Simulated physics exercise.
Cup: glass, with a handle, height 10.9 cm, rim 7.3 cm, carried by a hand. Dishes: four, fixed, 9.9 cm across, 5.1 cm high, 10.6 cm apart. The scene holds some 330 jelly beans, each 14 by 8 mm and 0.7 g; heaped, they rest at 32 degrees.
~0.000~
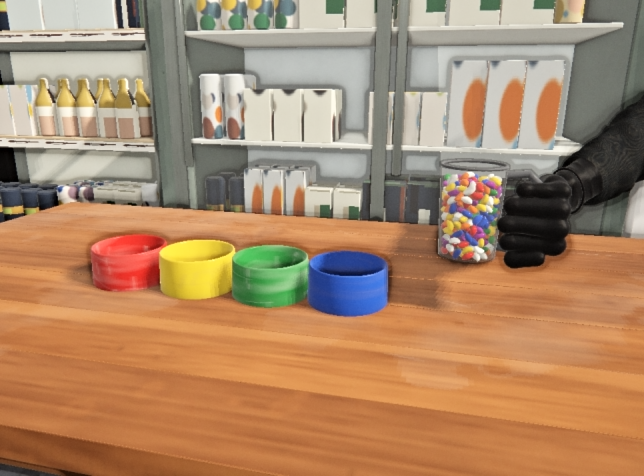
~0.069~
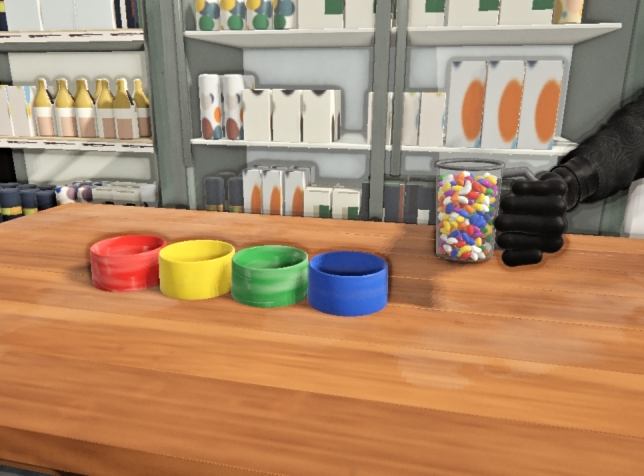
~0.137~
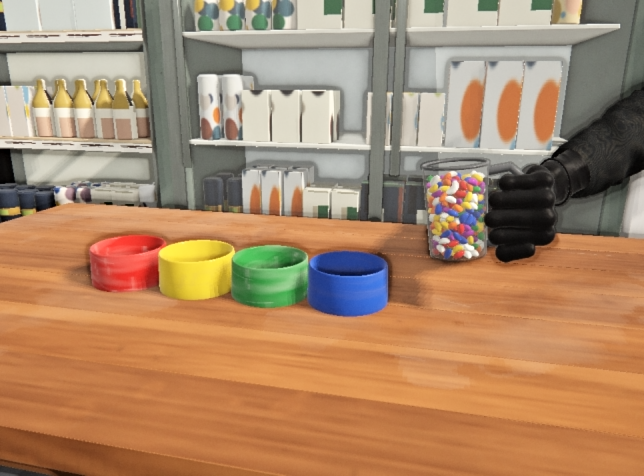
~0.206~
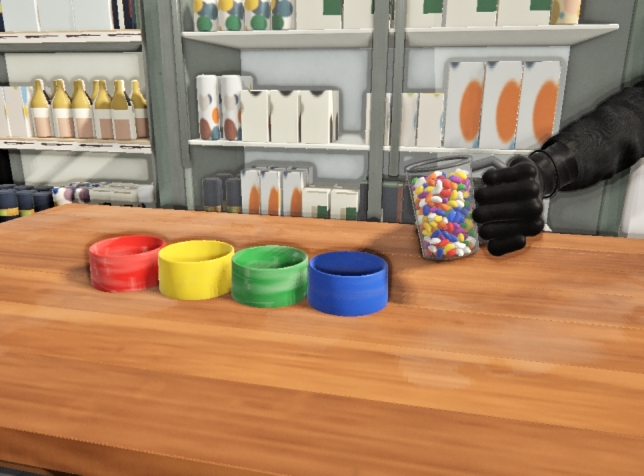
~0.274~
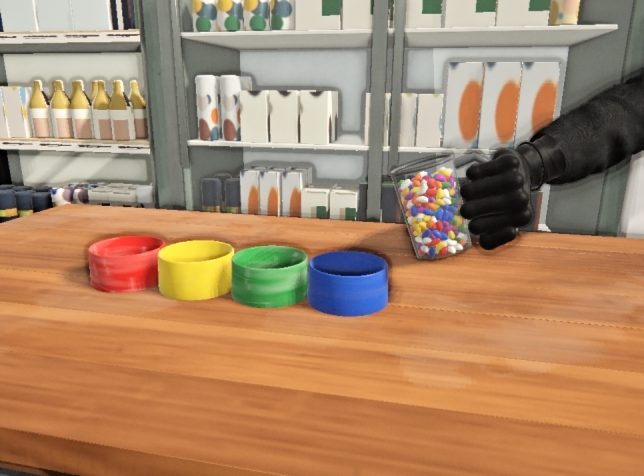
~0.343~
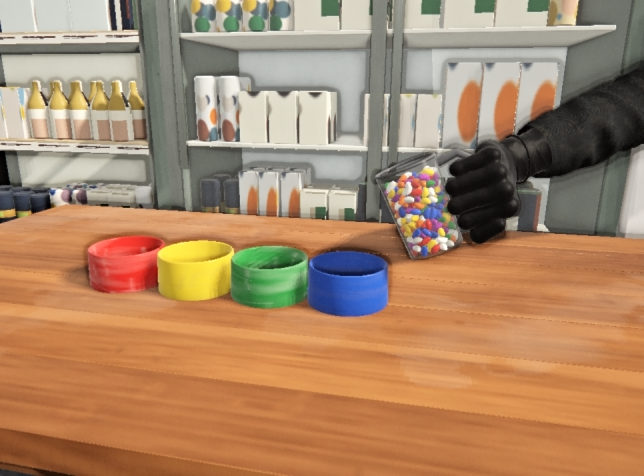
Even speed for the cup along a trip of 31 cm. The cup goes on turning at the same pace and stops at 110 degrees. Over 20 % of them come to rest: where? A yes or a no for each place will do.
As I see it, red dish: Stays within a fifth, blue dish: Stays within a fifth, green dish: Stays within a fifth, yellow dish: Goes past a fifth, counter: Stays within a fifth.
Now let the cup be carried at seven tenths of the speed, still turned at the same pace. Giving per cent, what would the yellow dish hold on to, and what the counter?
Shares - yellow 40, counter 10.
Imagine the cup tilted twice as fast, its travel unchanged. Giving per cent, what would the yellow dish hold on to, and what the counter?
The yellow dish would get 30 and the counter 10.
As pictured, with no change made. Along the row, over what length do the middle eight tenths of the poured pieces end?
That stretch measures near 6 centimetres.
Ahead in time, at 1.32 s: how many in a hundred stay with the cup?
Around 85 in a hundred.
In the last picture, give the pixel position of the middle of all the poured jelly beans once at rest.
I'd put it at about (192, 268).
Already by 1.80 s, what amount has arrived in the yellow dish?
It works out to some 75 per cent.
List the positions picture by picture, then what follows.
The first frame shows cup at (470, 211), tilt 0 degrees, lip at (442, 164), moved 0.0 cm; middle of the pieces at (472, 220); blue dish at (348, 264); green dish at (270, 257); yellow dish at (198, 251); red dish at (129, 245).
The second frame shows cup at (466, 210), tilt 2 degrees, lip at (437, 165), moved 0.4 cm; middle of the pieces at (468, 219).
The third frame shows cup at (456, 210), tilt 6 degrees, lip at (423, 167), moved 1.6 cm; middle of the pieces at (459, 218).
The fourth frame shows cup at (444, 209), tilt 12 degrees, lip at (407, 170), moved 3.0 cm; middle of the pieces at (448, 217).
The fifth frame shows cup at (433, 208), tilt 18 degrees, lip at (391, 173), moved 4.4 cm; middle of the pieces at (437, 216).
The sixth frame shows cup at (421, 208), tilt 24 degrees, lip at (376, 177), moved 5.8 cm; middle of the pieces at (426, 215); blue dish at (348, 264); green dish at (270, 258); yellow dish at (196, 252); red dish at (127, 246). Its pace works out near 85 degrees a second; the hand travels 20 cm a second.
Then, at 0.93 s, tilt 73 degrees; cup holds 100 %.
After 1.32 s, tilt 106 degrees; cup holds 85 %, green 5 %, yellow 10 %.
After 1.80 s, tilt 110 degrees; cup holds 20 %, green 5 %, yellow 75 %.
In the end, at 3.0 s, red 0 %, blue 0 %, green 5 %, yellow 90 %, counter 5 %.
